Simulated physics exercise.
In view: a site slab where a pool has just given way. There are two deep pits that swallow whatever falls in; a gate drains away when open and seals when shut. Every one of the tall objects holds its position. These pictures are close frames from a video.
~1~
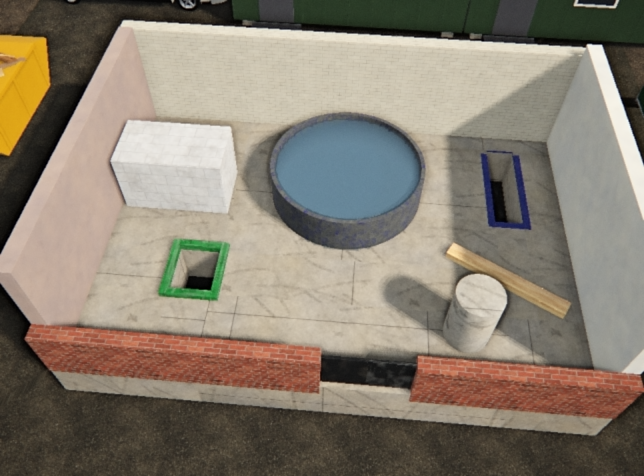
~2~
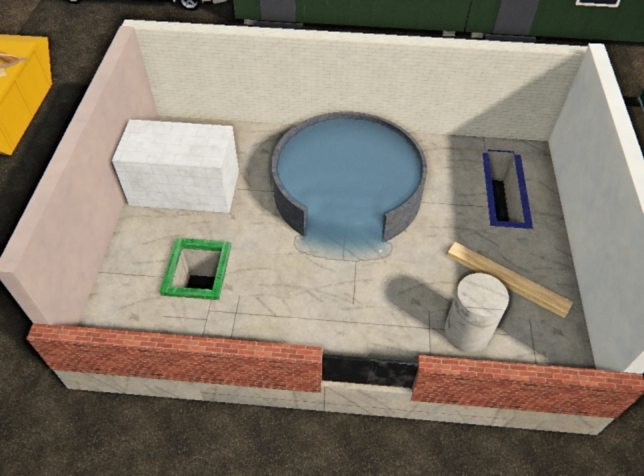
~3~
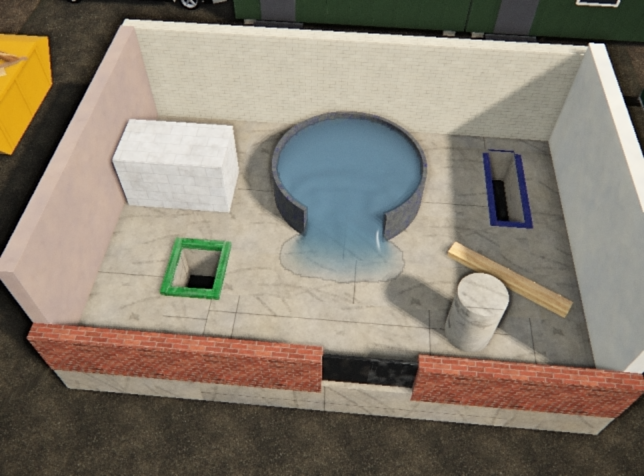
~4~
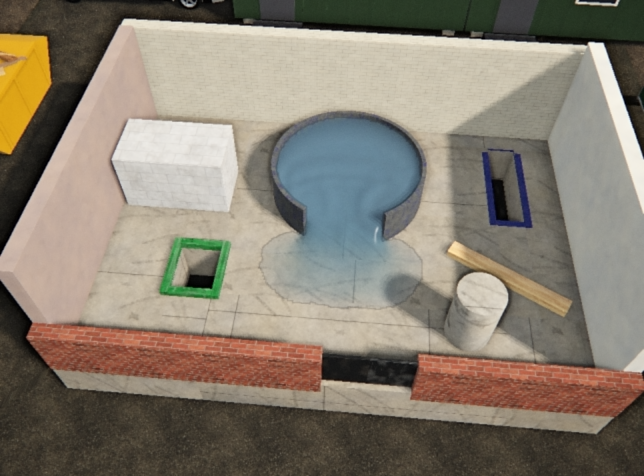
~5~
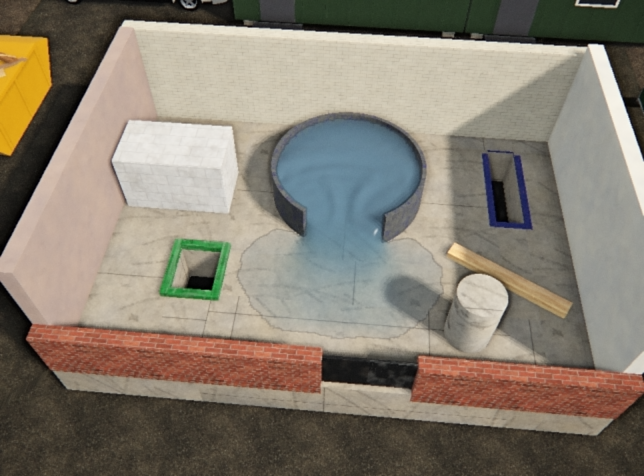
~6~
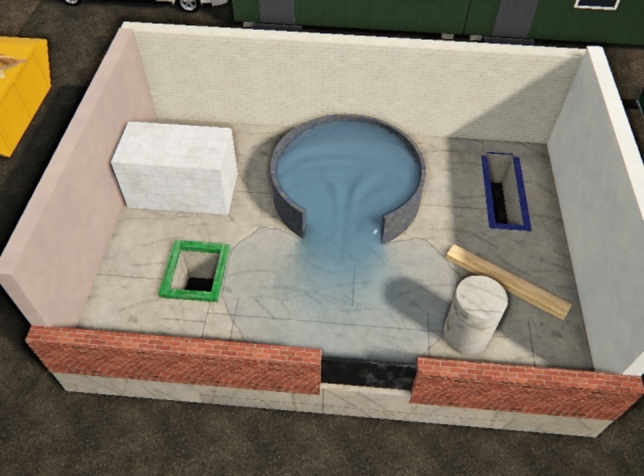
Water sits still in a round, dark grey pool, then pours from a gap in its front wall and spreads across a pale walled slab, seen from a fixed high angle. A white block and green-edged opening lie left, with a blue-edged opening, wooden plank and white cylinder right. The thin sheet widens toward the low brick front wall, reaching near its dark gap, while the solid objects stay put.
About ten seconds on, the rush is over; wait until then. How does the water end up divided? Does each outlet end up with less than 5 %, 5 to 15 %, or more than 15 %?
As I see it, the gate claims a light share - short of five per cent; the green pit claims a light share - short of five per cent; the blue pit claims an in-between share - five to fifteen per cent.
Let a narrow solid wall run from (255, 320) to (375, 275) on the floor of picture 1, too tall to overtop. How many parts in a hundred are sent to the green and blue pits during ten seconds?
Green 15 %, blue 4 %.
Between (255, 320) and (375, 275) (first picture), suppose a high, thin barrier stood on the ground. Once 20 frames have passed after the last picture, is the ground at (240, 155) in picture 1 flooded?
Untouched.
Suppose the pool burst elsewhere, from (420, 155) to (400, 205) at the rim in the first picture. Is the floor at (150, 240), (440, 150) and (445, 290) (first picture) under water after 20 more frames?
Result, in sequence: Untouched by the flood; untouched by the flood; inundated.
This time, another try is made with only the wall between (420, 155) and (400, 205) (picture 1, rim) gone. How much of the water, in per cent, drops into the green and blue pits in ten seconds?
Shares: Green at 0 percent, blue at 50 percent.
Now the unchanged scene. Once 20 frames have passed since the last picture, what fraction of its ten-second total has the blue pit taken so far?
Around 0 in a hundred.
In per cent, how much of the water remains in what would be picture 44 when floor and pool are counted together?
Near 98 percent, give or take.
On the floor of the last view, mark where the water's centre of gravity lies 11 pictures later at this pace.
Centre: Close to (340, 253).
A moment on, water covers 25 % of the floor; the gate 0 %, the green pit 0 %, the blue pit 0 %.
Next, water covers 35 % of the floor; the gate 0 %, the green pit 0 %, the blue pit 0 %.
Then, water covers 50 % of the floor; the gate 0 %, the green pit 0 %, the blue pit 0 %.
Later, water covers 75 % of the floor; the gate 0 %, the green pit 0 %, the blue pit 2 %.
In the end, water covers 95 % of the floor; the gate 0 %, the green pit 1 %, the blue pit 7 %.
